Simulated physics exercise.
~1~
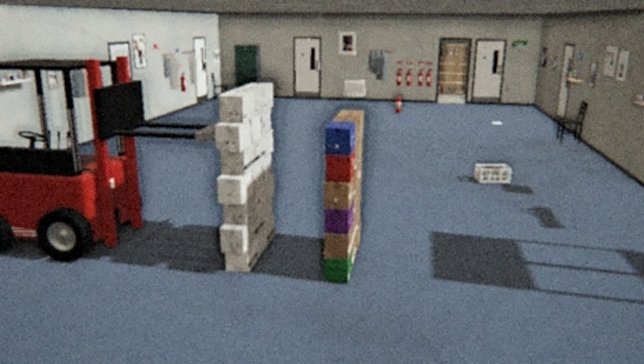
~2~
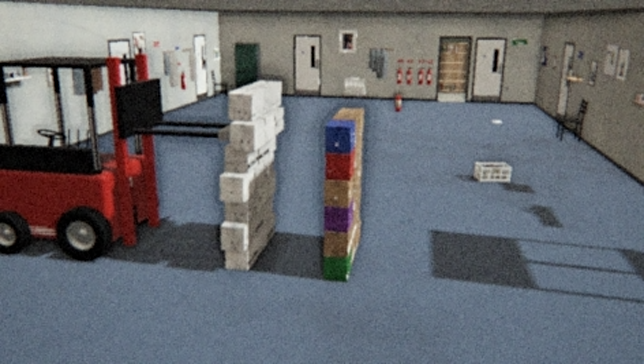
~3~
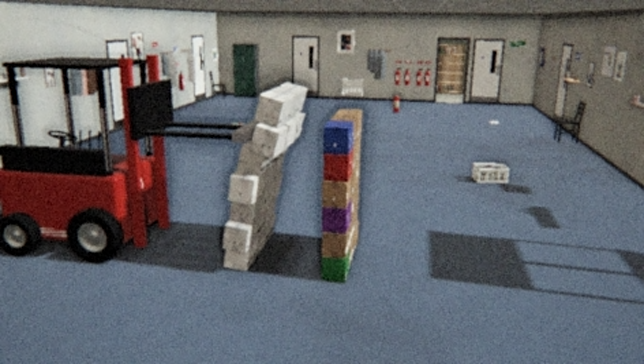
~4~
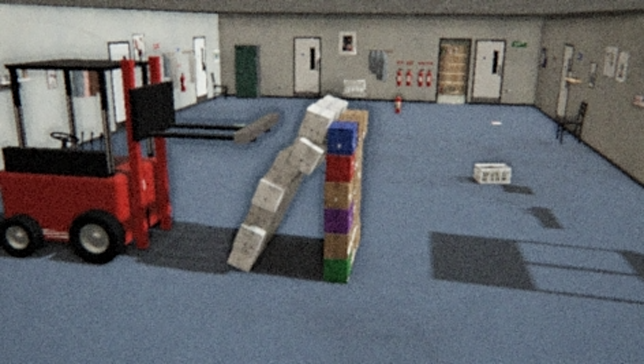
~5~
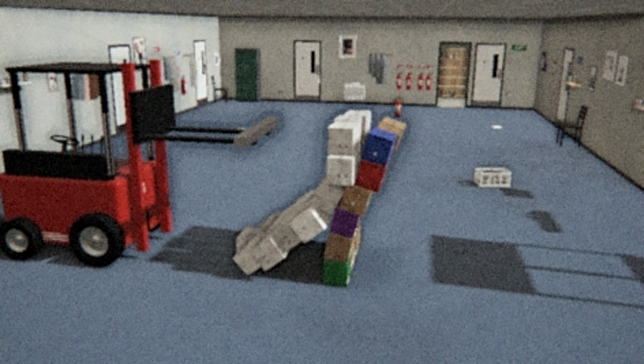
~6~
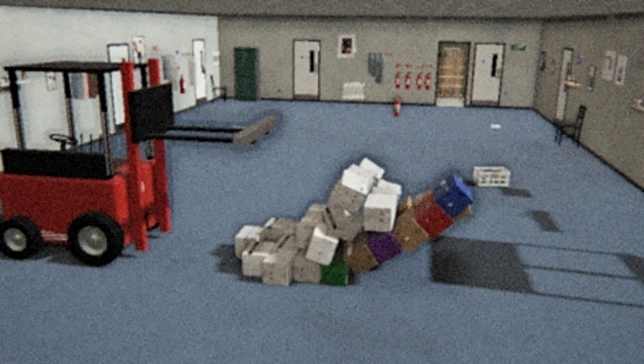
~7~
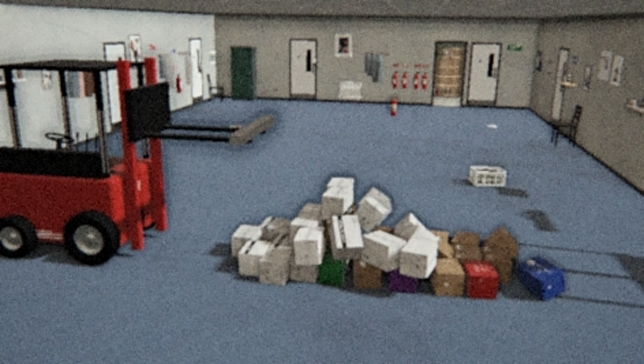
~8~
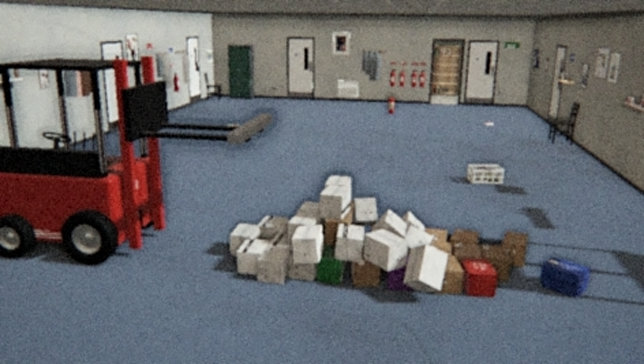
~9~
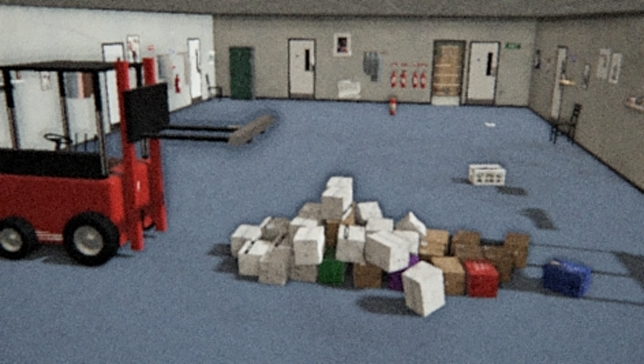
To begin with, a red forklift stands at the left of a blue-floored room, its raised forks reaching toward a wall of pale cartons, with a second, multicoloured wall just to the right. The forklift rolls right and pushes the upper part of the pale wall, which bends and then leans over. It stops as the pale cartons topple against the second wall. That wall bows and tips to the right, its blue and red cartons swinging down. Everything collapses into a low heap, with the green carton still at its base and the blue one lying apart at the right.
